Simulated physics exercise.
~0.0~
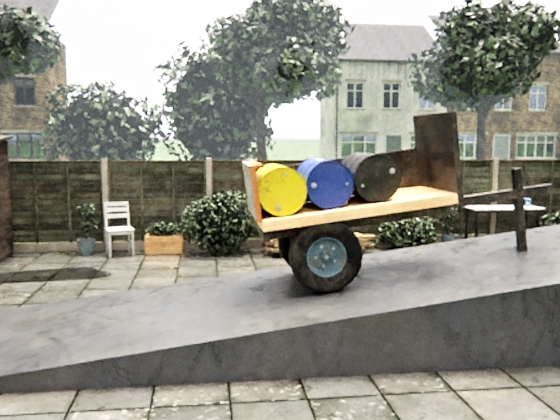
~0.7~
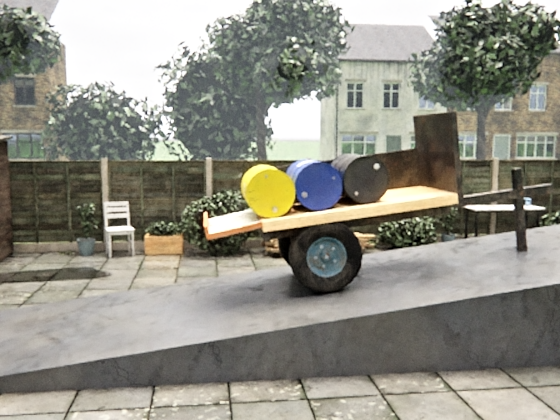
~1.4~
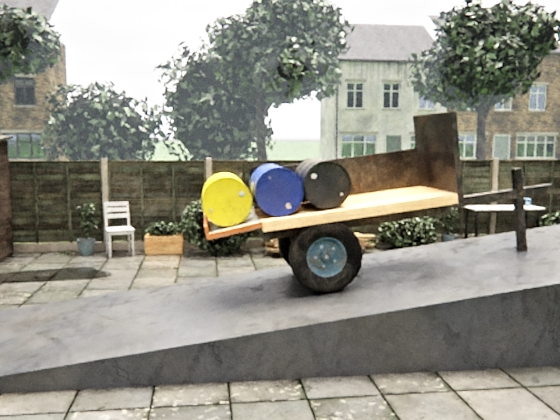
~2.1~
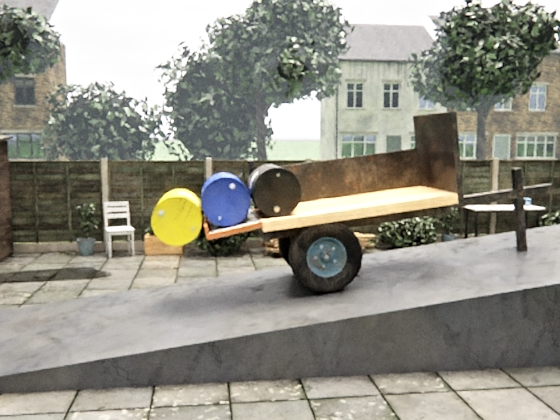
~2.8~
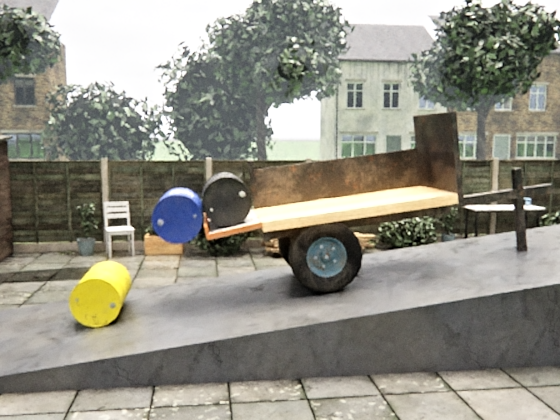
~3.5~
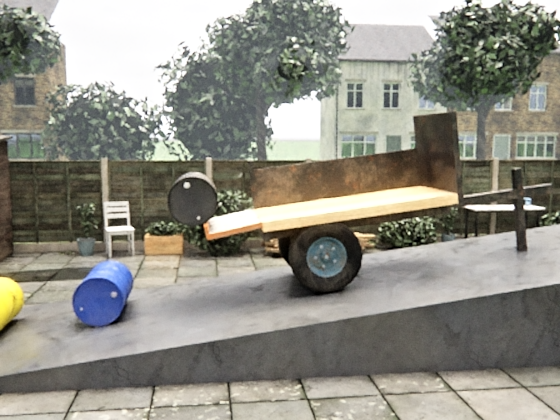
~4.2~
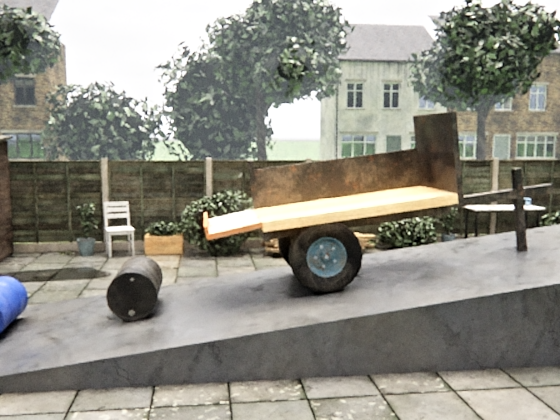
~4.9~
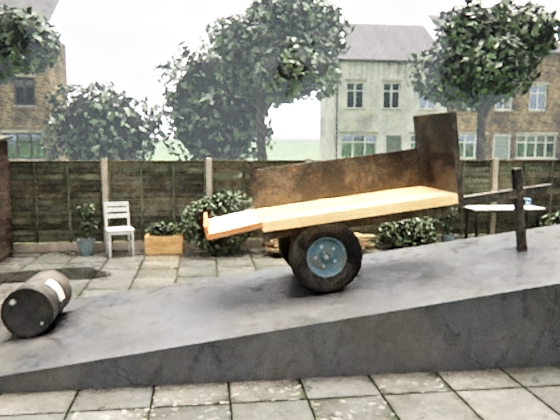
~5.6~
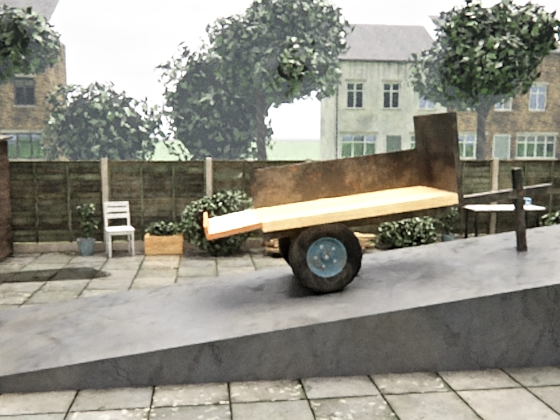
A trailer on a ramp drops its tailgate and three drums roll out left, leaving it empty.
